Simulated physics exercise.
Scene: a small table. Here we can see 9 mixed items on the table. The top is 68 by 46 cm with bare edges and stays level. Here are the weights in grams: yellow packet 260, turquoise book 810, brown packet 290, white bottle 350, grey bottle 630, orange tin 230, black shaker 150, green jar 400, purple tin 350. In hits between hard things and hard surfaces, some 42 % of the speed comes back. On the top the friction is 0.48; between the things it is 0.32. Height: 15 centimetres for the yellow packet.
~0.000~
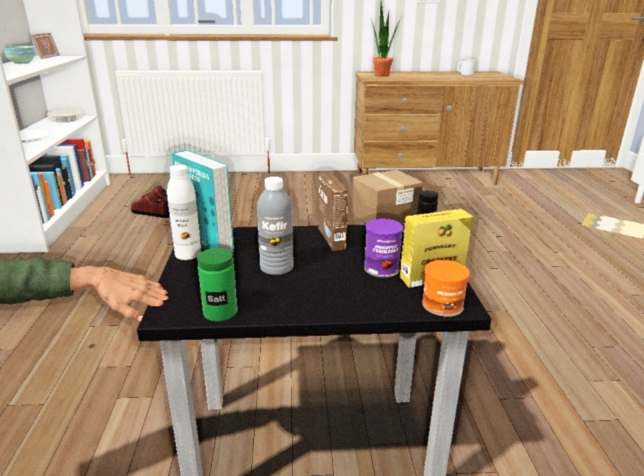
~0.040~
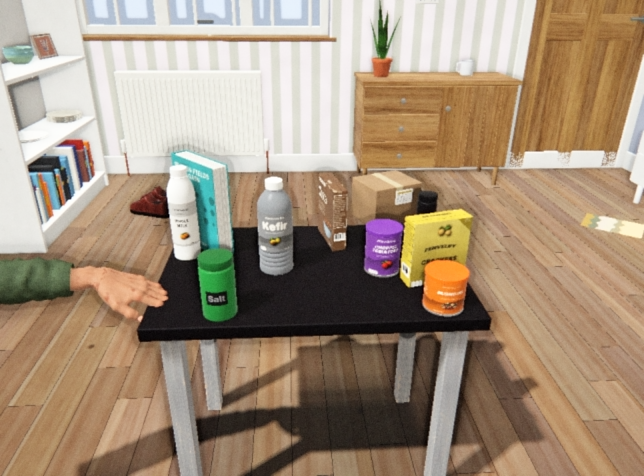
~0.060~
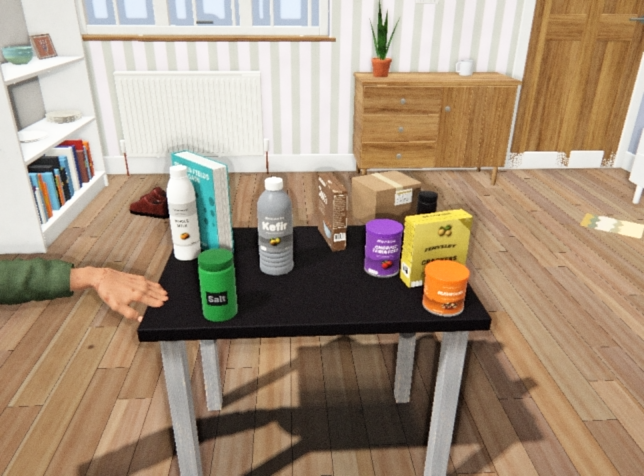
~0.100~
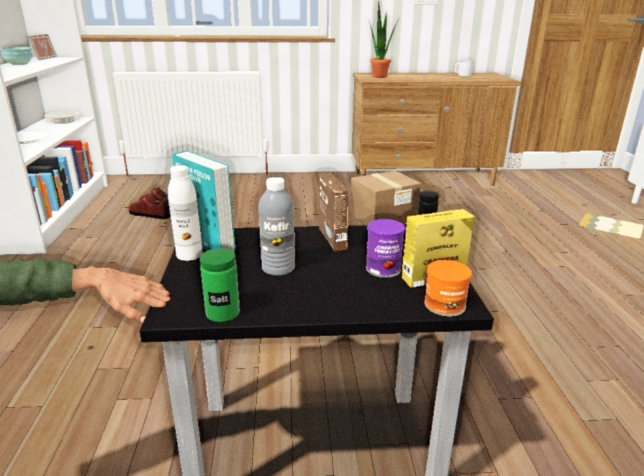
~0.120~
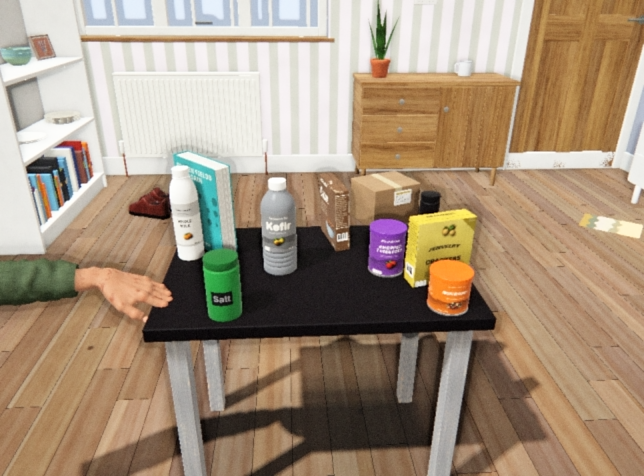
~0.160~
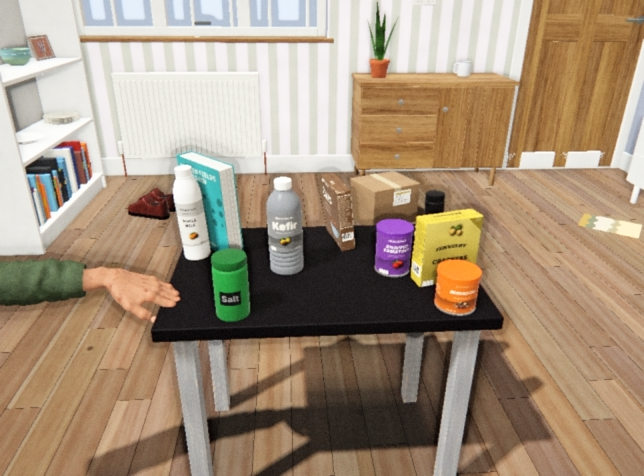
A small black-topped table with pale legs stands on a wooden floor in a bright room, seen from the front and slightly above by a still camera. On it are a green salt jar, white and grey bottles and a turquoise book toward the left, brown boxes and a dark container behind, and purple, yellow and orange goods at right. A green-sleeved hand at the left edge stays against the table, which at first is still, then slides slightly rightward with everything on it.
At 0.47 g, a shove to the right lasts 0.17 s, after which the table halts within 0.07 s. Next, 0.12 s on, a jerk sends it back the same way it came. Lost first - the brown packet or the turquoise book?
Answer: The former.
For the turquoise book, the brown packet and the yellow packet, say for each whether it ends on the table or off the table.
Turquoise book: Goes out of bounds; brown packet: Stays in bounds; yellow packet: Stays in bounds.
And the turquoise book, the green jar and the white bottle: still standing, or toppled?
Here's how it ends: The turquoise book comes down, the green jar never goes down, and the white bottle comes down.
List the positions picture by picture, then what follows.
Brown packet (332, 211); turquoise book (203, 203), in the first frame.
Grey bottle (275, 226); orange tin (445, 288), in the second frame.
Green jar (218, 285), in the third frame.
Purple tin (385, 248); yellow packet (437, 248), in the fourth frame.
Table 1 cm from its start; white bottle (186, 213); grey bottle (279, 226), in the fifth frame.
Table 2 cm from its start; brown packet (338, 211) tilted 6°; turquoise book (210, 204) tilted 3°, in the sixth frame.
By 0.56 s, table 5 cm from its start; black shaker now off the table; brown packet on its side near (322, 232); turquoise book tilted 29° near (249, 200).
By 0.86 s, turquoise book now off the table; brown packet on its side near (311, 235); white bottle on its side.
When it is over (1.6 s), off the table, turquoise book and black shaker; lying over on the table, brown packet, white bottle and grey bottle; not toppled but over 5 cm from the start, purple tin; the other 3 within 5 cm of the start. End places, in pixels of the last picture, brown packet near (311, 234), turquoise book near (343, 336). Brown packet went at 0.34 s; turquoise book went at 0.58 s.
